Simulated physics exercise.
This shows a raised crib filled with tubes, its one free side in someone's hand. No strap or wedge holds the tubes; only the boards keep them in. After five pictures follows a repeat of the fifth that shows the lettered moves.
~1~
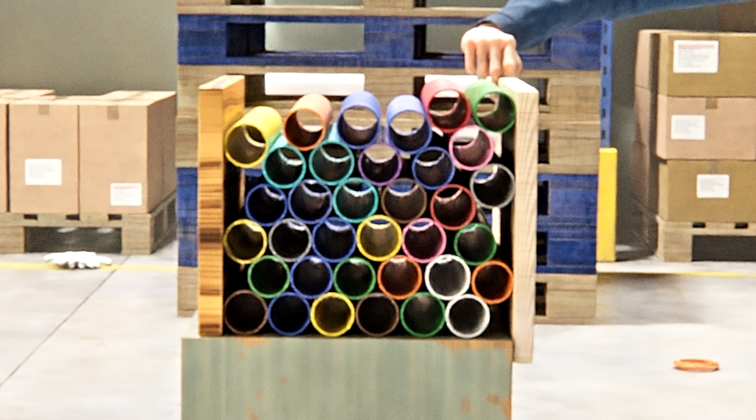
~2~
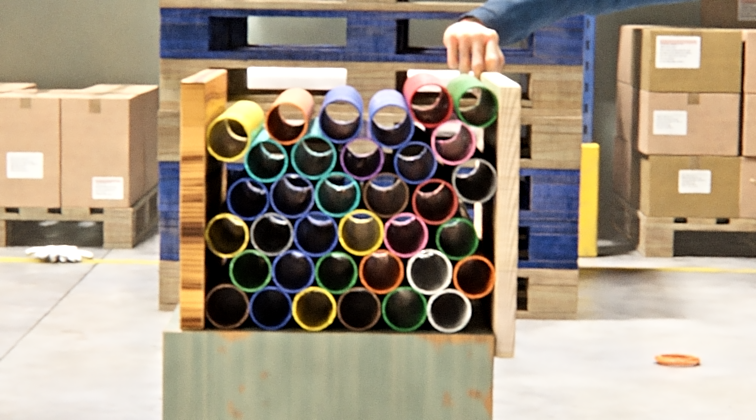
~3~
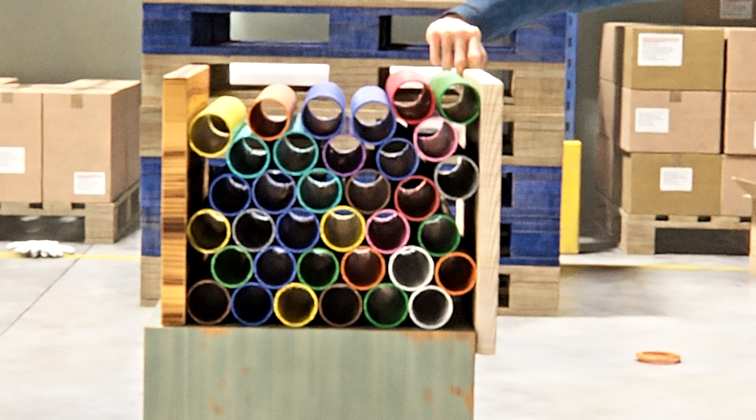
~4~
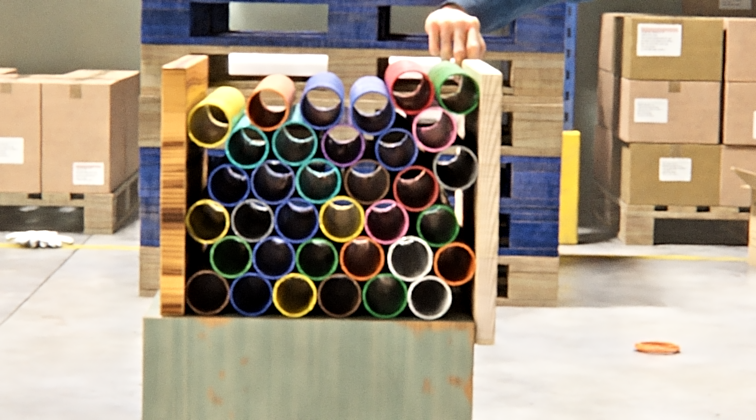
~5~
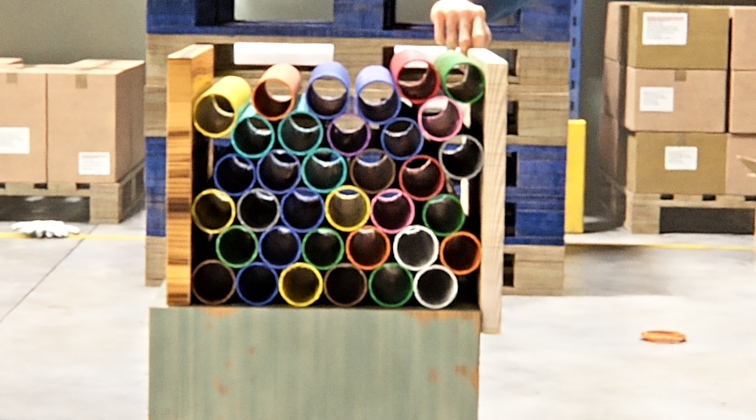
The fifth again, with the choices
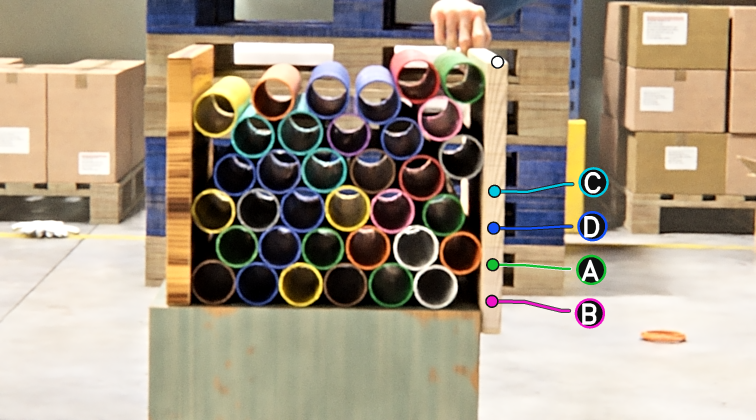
The view shifts slightly, so the whole scene slides a little left, then upward with a slight drift back right. The colourful tubes stay stacked between wooden boards on the raised stand, and a hand stays at the top of the right board, with no clear movement among them.
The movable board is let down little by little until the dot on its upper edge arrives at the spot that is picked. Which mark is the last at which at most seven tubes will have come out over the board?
Slide it to A.
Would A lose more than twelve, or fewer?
It loses fewer than twelve.
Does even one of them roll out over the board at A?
At A: Yes.
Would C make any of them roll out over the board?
Yes, at C.
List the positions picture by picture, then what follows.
The first picture shows a grey tube (291, 240); a blue tube (266, 205); a blue tube (434, 168).
The second picture shows a blue tube (416, 163); a blue tube (392, 126).
The third picture shows side board (477, 199); a brown tube (208, 302).
The fourth picture shows a white tube (430, 298); a green tube (231, 257).
The fifth picture shows a grey tube (259, 209); a blue tube (235, 175); a blue tube (403, 139).
On the marked copy, A at (493, 265); B at (492, 301); C at (495, 191); D at (494, 228); the white dot at (498, 62).
Following A. Soon after the start, top of the board (484, 149).
Later, top of the board (482, 248).
In the end, top of the board (482, 264), about four out over the board.
As for the rest, B more than seven out over the board; C one out over the board; D about four out over the board.
